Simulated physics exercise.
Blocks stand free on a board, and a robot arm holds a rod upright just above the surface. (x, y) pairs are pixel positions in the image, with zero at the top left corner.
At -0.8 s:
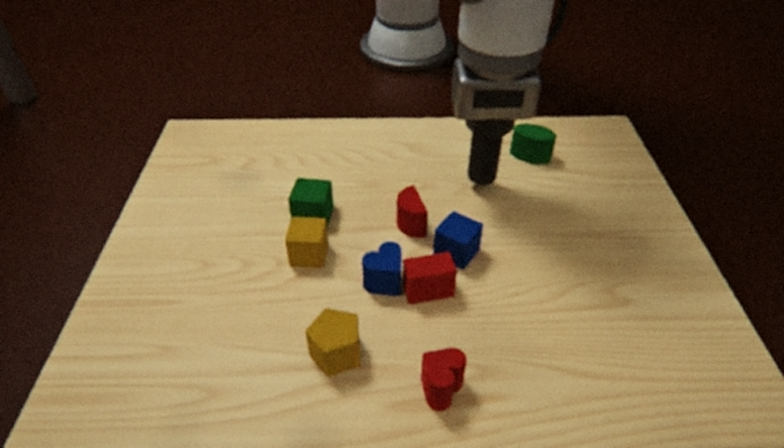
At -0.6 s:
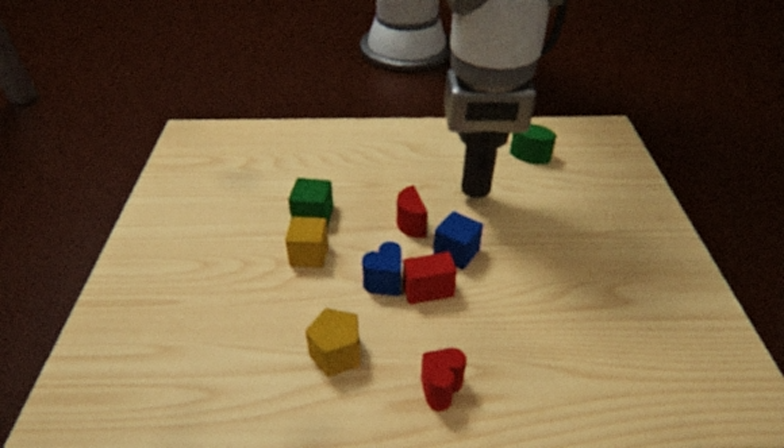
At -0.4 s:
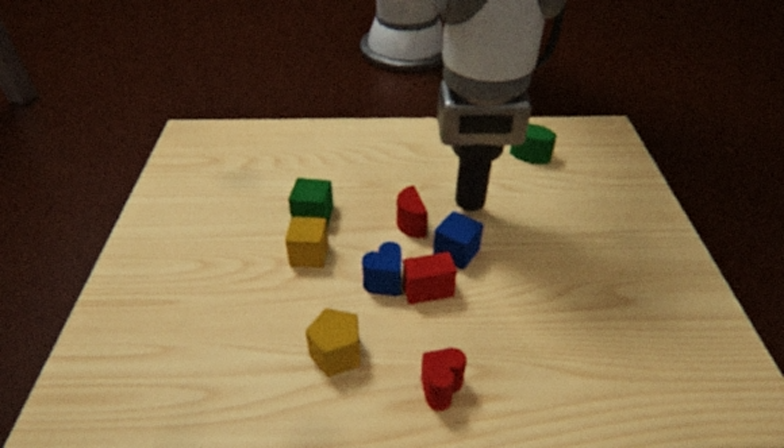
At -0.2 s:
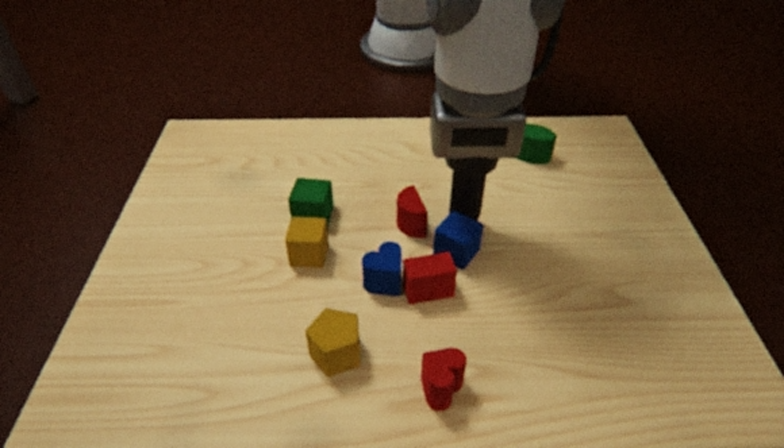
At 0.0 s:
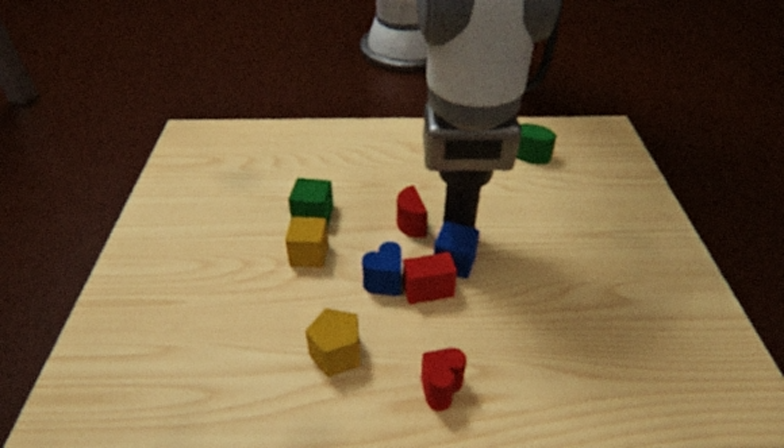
A robot arm moves its rod toward the blue block and nudges it slightly forward.
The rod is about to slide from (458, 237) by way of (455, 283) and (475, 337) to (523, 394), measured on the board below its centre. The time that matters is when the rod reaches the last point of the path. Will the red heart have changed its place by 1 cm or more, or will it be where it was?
It shifts position.
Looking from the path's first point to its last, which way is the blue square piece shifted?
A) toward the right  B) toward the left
That would be A.
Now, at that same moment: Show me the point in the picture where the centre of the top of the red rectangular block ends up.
Just about (423, 286).
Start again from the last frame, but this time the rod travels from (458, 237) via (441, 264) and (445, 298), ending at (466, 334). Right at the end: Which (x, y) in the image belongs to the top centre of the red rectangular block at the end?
The top centre is at (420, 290).
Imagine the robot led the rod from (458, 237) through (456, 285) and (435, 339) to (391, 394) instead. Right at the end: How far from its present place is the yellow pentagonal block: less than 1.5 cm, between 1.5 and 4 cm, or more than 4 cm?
Goes under 1.5 cm.
The first path, step by step. One third of the way, rod at (456, 275); red rectangular block at (423, 286), turned 85° clockwise; blue square piece at (465, 288), turned 30° anticlockwise.
Two thirds of the way, rod at (477, 329); red rectangular block at (423, 286), turned 85° clockwise; red heart at (439, 377), turned 25° clockwise; blue square piece at (483, 349), turned 15° anticlockwise.
At the end, rod at (525, 386); yellow pentagonal block not moved; red D-shaped block not moved; red rectangular block at (423, 286), turned 85° clockwise; red heart at (437, 385), turned 55° clockwise; blue square piece at (497, 395), turned 25° clockwise.
